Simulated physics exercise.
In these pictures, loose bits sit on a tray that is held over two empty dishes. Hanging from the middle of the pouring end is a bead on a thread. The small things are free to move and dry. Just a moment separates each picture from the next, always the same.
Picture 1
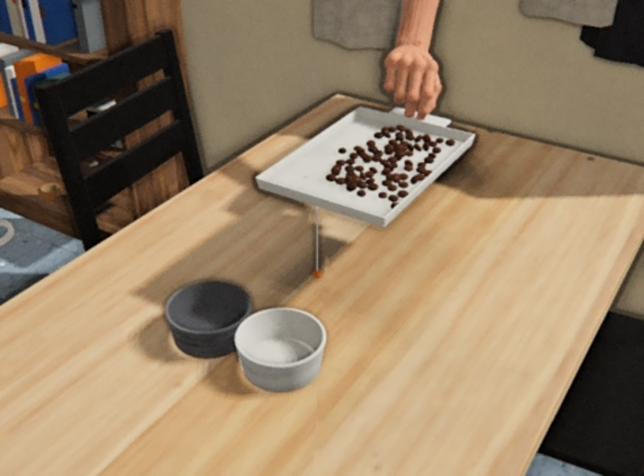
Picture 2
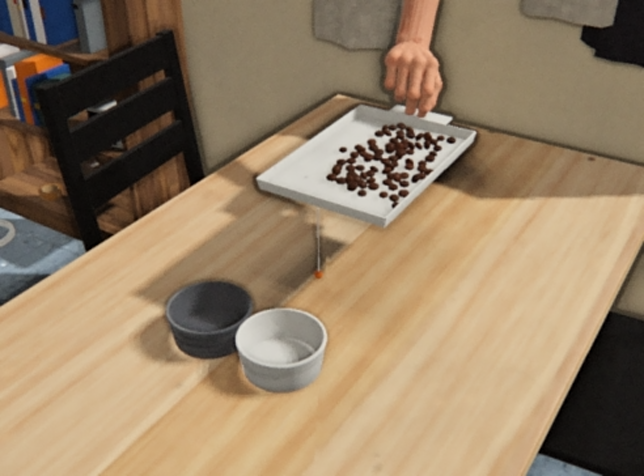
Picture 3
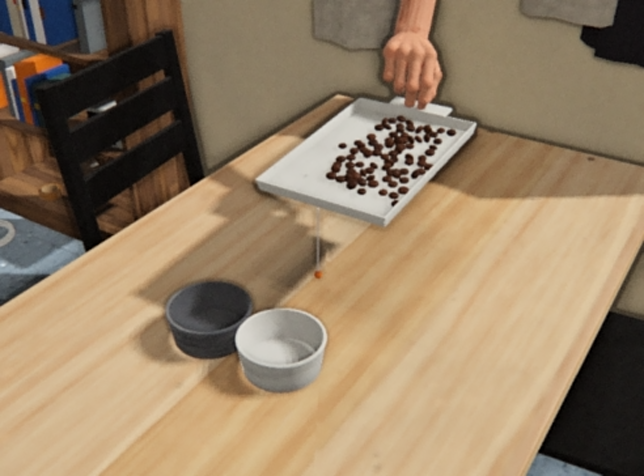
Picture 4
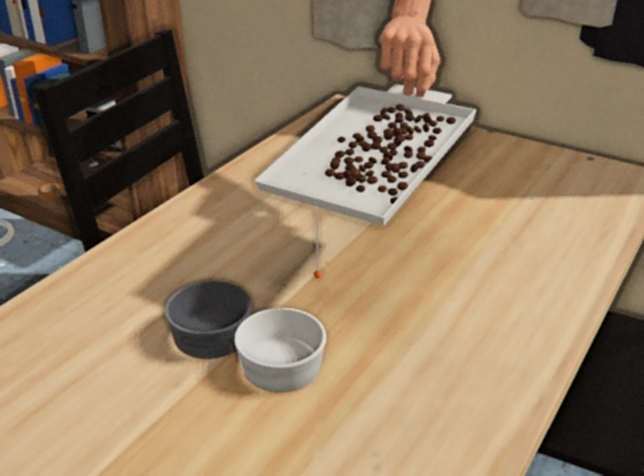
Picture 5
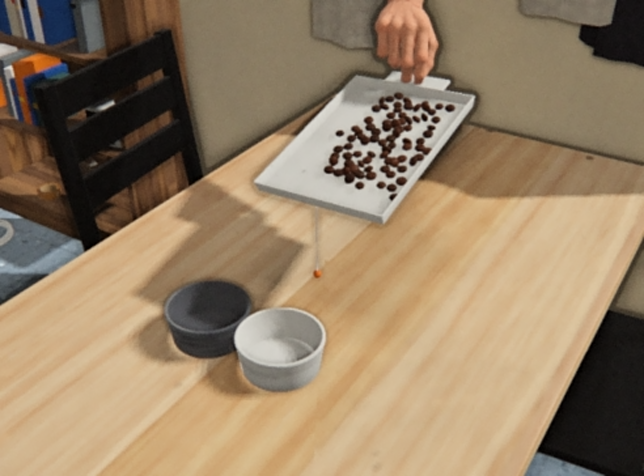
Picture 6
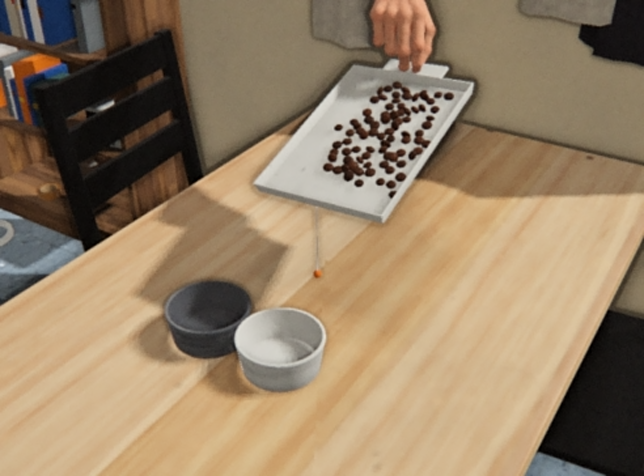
Hand gradually tilting a pale tray of small dark brown pieces above a wooden table with two empty round dishes.
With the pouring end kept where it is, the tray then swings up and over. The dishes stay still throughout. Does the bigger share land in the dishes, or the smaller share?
The smaller share lands in them.
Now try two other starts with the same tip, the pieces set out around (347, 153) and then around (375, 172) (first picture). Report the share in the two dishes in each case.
Roughly 0 per cent, and 10 per cent.
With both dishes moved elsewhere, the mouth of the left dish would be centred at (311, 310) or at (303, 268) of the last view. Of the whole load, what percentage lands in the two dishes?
First placement: Some 40 %; second placement: Some 10 %.
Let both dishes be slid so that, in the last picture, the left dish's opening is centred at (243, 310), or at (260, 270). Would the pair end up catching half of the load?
The first time it's lower than half, the second time higher than half.
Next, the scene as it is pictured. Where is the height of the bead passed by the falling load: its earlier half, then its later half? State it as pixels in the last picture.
The first part passes (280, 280); everything after passes (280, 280).
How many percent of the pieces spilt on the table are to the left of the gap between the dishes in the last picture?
It amounts to some 20 percent.
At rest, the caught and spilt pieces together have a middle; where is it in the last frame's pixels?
I'd say the middle ends up at about (280, 316).
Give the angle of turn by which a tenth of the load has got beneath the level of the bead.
Close to 70 degrees, I reckon.
Soon after the last picture, tray tipped steeply; most on the tray; a small part in the air.
A little later, tray tipped past a quarter turn; about half on the tray; a stray few in the right dish; about a third outside both; a small part in the air.
Later still, tray tipped past a quarter turn; a small part in the right dish; a stray few in the left dish; nearly all outside both.
At rest, tray tipped past a quarter turn; a small part in the right dish; a stray few in the left dish; nearly all outside both.
